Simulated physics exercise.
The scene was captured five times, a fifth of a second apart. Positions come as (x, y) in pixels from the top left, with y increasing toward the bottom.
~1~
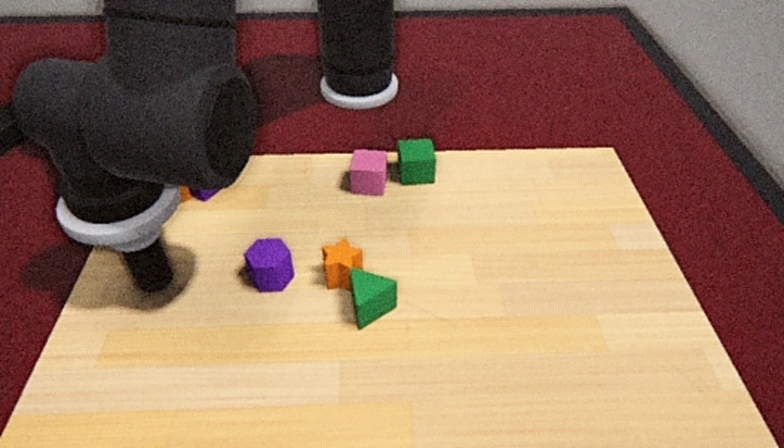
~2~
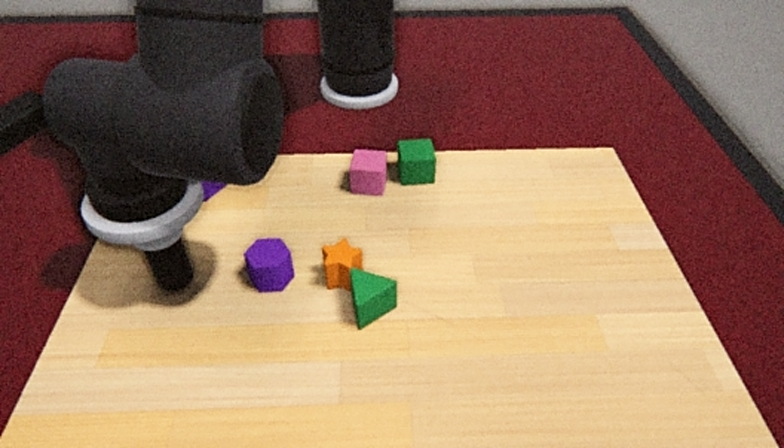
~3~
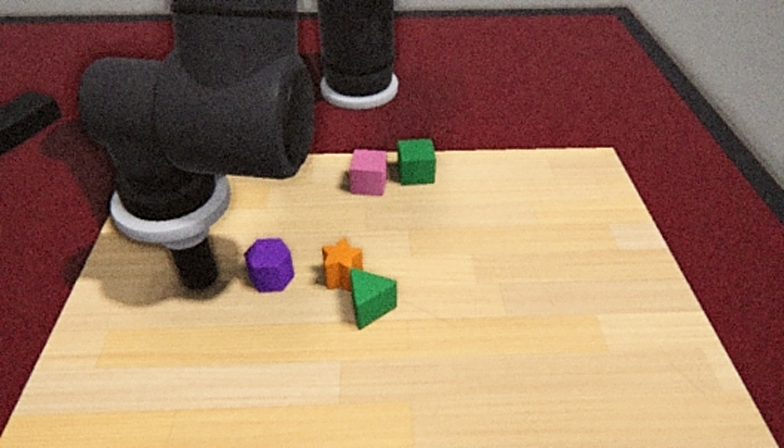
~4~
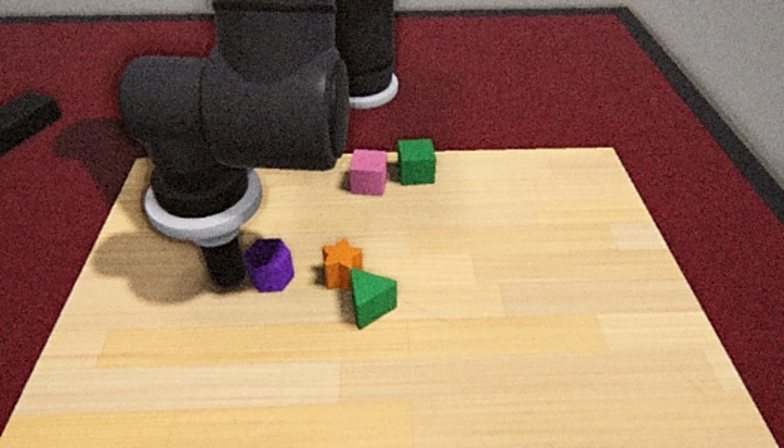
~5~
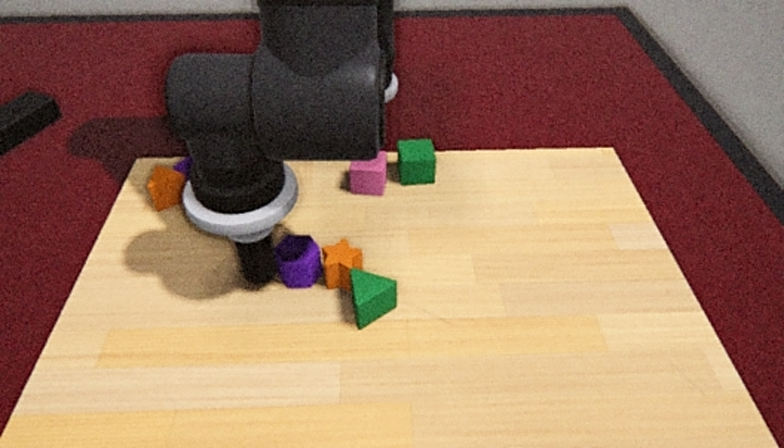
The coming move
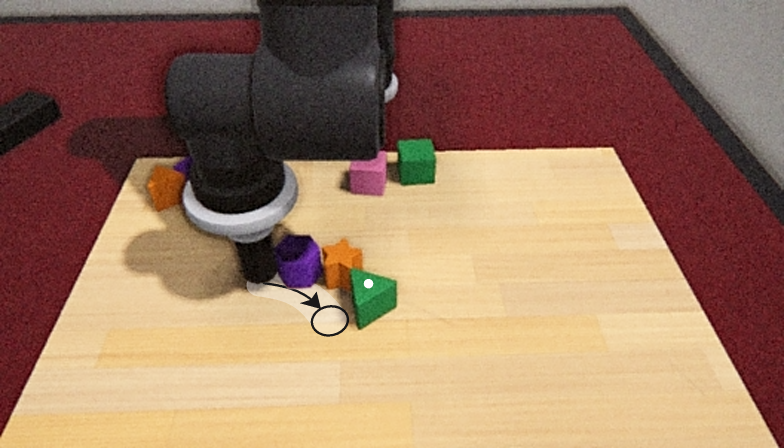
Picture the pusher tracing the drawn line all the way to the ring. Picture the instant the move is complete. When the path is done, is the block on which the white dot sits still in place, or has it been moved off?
Put simply, it stays right there.
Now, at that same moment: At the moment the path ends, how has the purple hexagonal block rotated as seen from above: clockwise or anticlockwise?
Twists anticlockwise.
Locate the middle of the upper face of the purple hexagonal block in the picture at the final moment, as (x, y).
The purple hexagonal block ends near (320, 244).
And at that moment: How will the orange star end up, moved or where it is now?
That block slides.
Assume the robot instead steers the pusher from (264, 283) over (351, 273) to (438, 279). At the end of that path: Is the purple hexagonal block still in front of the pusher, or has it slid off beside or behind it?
It is no longer ahead.
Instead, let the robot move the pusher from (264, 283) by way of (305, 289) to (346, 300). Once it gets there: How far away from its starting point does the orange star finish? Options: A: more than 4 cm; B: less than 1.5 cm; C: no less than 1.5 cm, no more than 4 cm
Option C.
The line goes from (264, 283) by way of (291, 289) and (313, 301) to (330, 321); the dot is on the green triangular block.
On the path given first. Halfway along, pusher (302, 283); purple hexagonal block (320, 244), turned 25° anticlockwise; orange star (356, 250), turned 20° clockwise.
At the end, pusher (329, 310); purple hexagonal block (320, 244), turned 25° anticlockwise; orange star (356, 250), turned 20° clockwise; green triangular block unmoved.
